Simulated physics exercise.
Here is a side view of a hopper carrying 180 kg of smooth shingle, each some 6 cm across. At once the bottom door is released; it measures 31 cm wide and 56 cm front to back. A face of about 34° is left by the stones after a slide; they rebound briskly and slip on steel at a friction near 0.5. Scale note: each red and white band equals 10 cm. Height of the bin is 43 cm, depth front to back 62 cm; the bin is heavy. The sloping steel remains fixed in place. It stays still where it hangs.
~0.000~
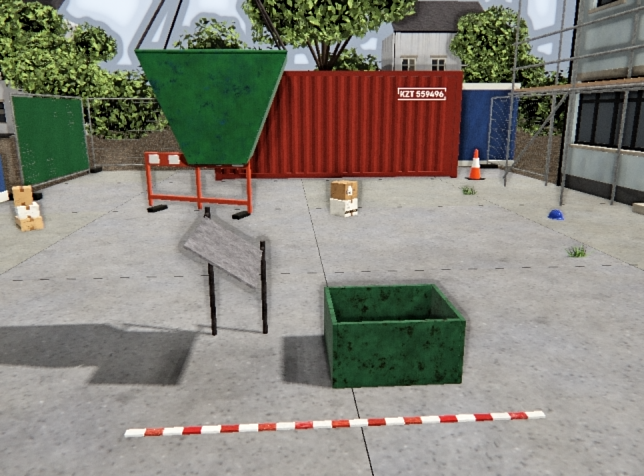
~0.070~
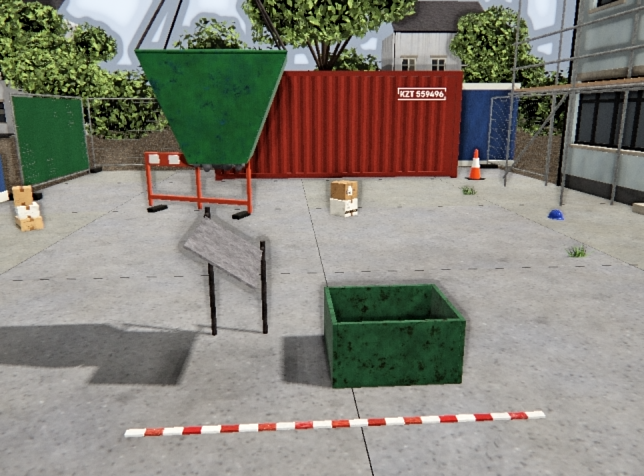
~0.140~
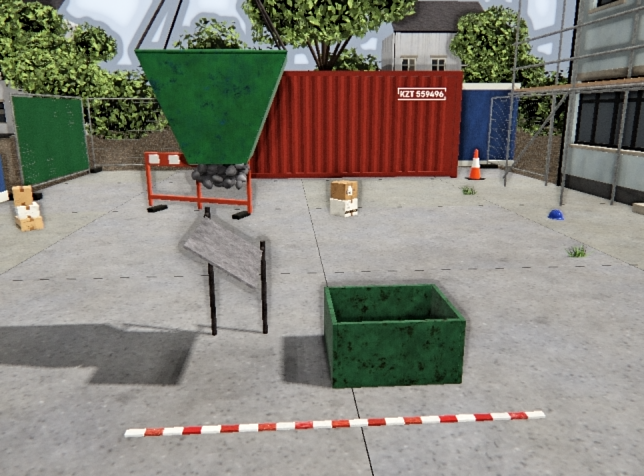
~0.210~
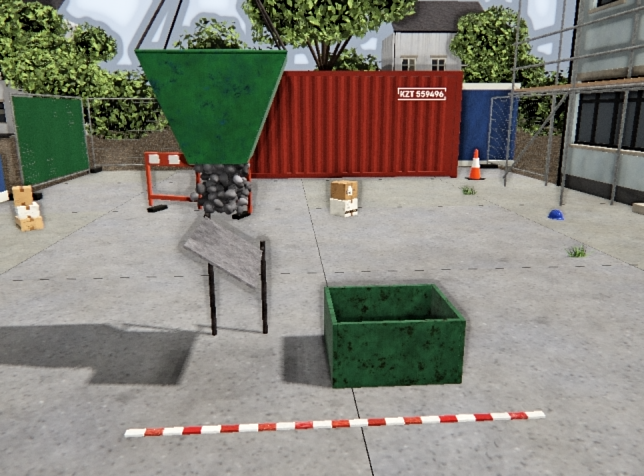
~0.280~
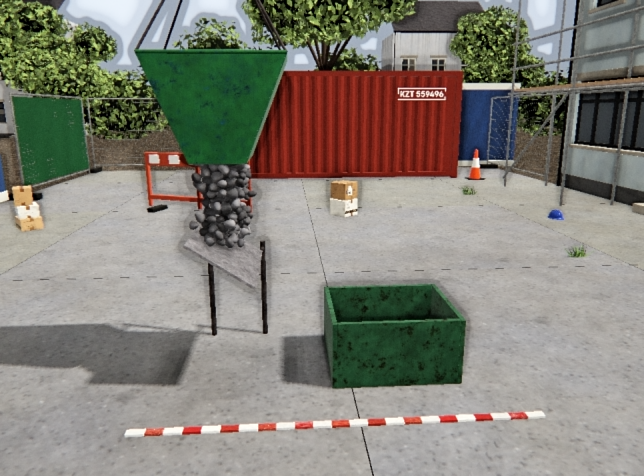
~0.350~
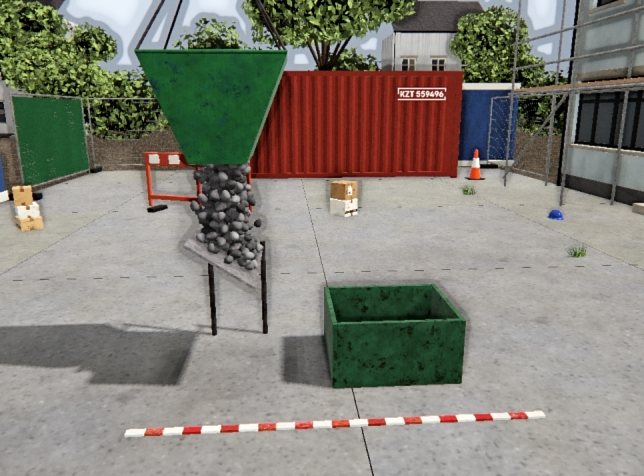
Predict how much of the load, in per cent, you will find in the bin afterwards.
About 4 per cent of the load.
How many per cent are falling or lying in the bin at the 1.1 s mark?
Share: Around 5 %.
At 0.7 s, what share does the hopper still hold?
I'd put it near 10 per cent.
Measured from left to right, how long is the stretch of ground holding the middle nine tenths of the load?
It spans roughly 120 centimetres.
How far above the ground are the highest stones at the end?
Looks like they stop near 22 cm off the ground.
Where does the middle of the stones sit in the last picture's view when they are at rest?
(313, 357).
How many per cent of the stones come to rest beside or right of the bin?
Result: About 25 in a hundred.
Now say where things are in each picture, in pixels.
The outlet is at (217, 155); nothing has dropped yet, in the first frame.
The outlet is at (217, 155); 5 % is out, in the second frame.
Outlet at (217, 155), the stream shows down to (227, 180); 89 % still inside, in the third frame.
Outlet at (217, 155), the stream shows down to (226, 204); 79 % still inside, in the fourth frame.
Outlet at (217, 155), the stream shows down to (233, 237); 68 % still inside, in the fifth frame.
Outlet at (217, 155), the stream shows down to (252, 258); 58 % still inside, in the sixth frame.
After 0.7 s, 8 % in the hopper, 32 % on the steel, 58 % falling or lying left of the bin, 1 % falling or lying in the bin, 2 % falling or lying beside or right of the bin; the stones farthest right are at (374, 325).
After 1.1 s, 0 % in the hopper, 8 % on the steel, 73 % falling or lying left of the bin, 4 % falling or lying in the bin, 15 % falling or lying beside or right of the bin; the stones farthest right are at (437, 339).
After 1.7 s, 0 % in the hopper, 70 % falling or lying left of the bin, 4 % falling or lying in the bin, 26 % falling or lying beside or right of the bin; the stones farthest right are at (468, 332).
After 2.6 s, 0 % in the hopper, 69 % falling or lying left of the bin, 4 % falling or lying in the bin, 27 % falling or lying beside or right of the bin; the stones farthest right are at (500, 353).
After 4.5 s, 0 % in the hopper, 69 % left of the bin, 4 % in the bin, 27 % beside or right of the bin; the stones farthest right are at (500, 353).
